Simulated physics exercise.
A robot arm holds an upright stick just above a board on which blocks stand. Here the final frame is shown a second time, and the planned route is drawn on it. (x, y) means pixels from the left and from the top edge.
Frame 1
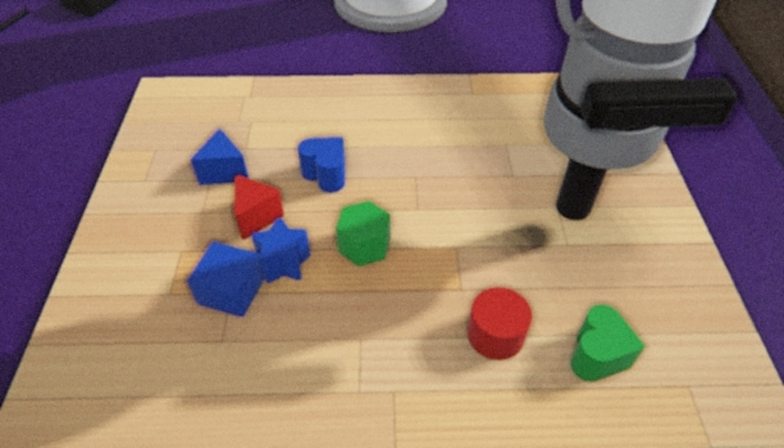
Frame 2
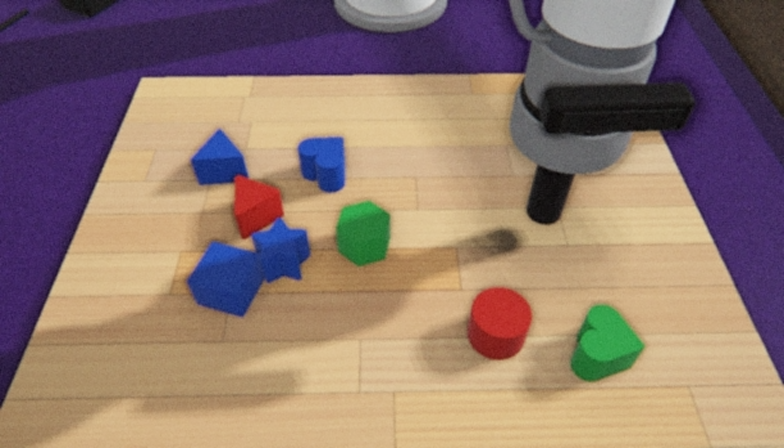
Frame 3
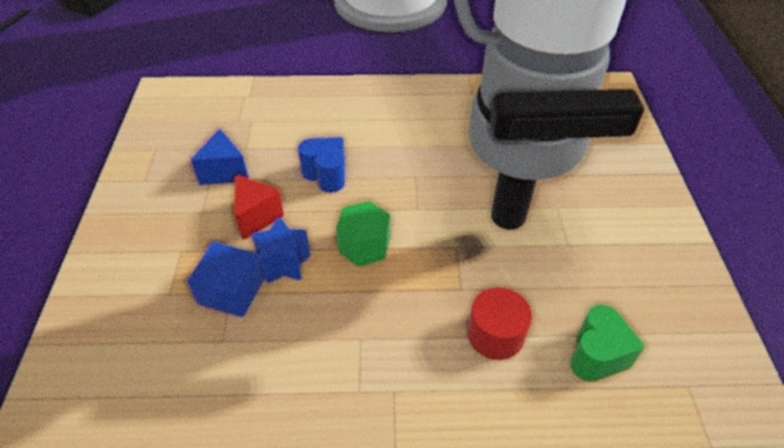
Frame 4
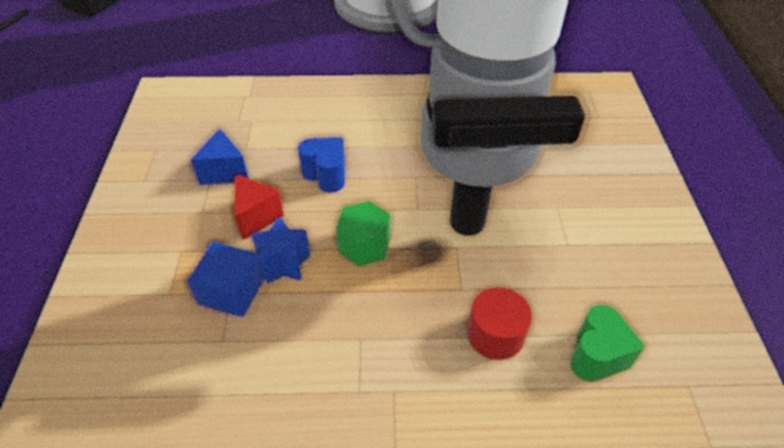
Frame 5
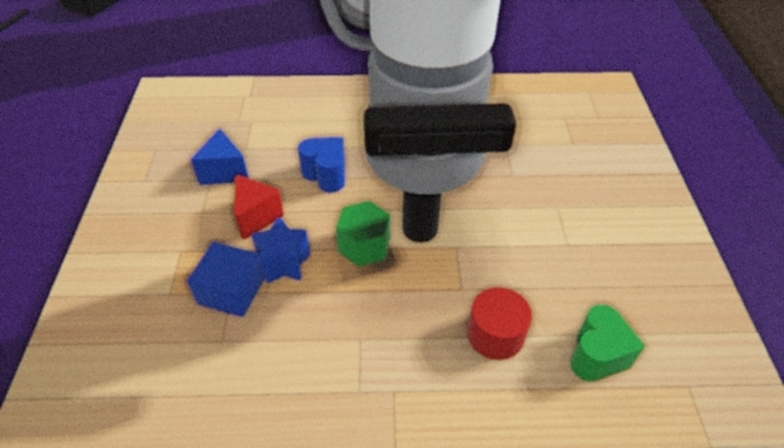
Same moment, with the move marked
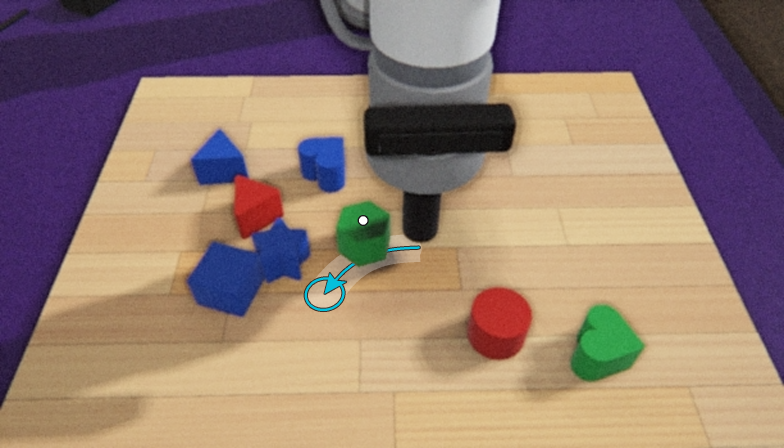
A grey robot arm with a black stick pointing down stands over the right side of a pale wooden board on a purple surface, seen from above at an angle. Blue blocks and a red one cluster at left, a green block sits near the middle, and a red cylinder and green heart lie lower right. The arm glides steadily left toward the green block, while the blocks and view stay still.
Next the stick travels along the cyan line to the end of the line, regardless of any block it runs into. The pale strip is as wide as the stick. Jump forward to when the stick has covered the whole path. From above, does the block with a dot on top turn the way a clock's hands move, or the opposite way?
It twists with the clock when seen from above.
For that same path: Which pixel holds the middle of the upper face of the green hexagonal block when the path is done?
At (318, 218).
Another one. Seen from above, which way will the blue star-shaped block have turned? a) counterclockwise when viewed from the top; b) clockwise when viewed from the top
Option a.
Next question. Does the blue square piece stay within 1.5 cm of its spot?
Yes
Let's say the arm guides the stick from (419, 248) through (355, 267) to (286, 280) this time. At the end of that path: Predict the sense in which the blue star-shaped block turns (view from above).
It rotates counterclockwise.
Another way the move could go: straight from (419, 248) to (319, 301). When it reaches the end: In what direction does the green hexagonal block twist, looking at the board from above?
Clockwise rotation.
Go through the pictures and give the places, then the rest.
The first frame shows tip of the stick at (572, 209), middles of tops, blue square piece at (223, 267), blue star-shaped block at (279, 239), green hexagonal block at (363, 220).
The second frame shows stick at (543, 214), nothing pushed.
The third frame shows stick at (508, 218), nothing pushed.
The fourth frame shows stick at (467, 224), nothing pushed.
The fifth frame shows stick at (420, 231), blue square piece at (223, 267), blue star-shaped block at (279, 239), green hexagonal block at (363, 220).
The line goes from (419, 248) through (382, 252) and (349, 267) to (325, 294); the dot is on the green hexagonal block.
What follows on the original path. Halfway along, stick at (363, 241); blue star-shaped block at (274, 239); green hexagonal block at (324, 219), turned 20° clockwise.
At the end, stick at (322, 278); blue square piece unmoved; blue star-shaped block at (271, 239), turned 25° anticlockwise; green hexagonal block at (318, 218), turned 30° clockwise.
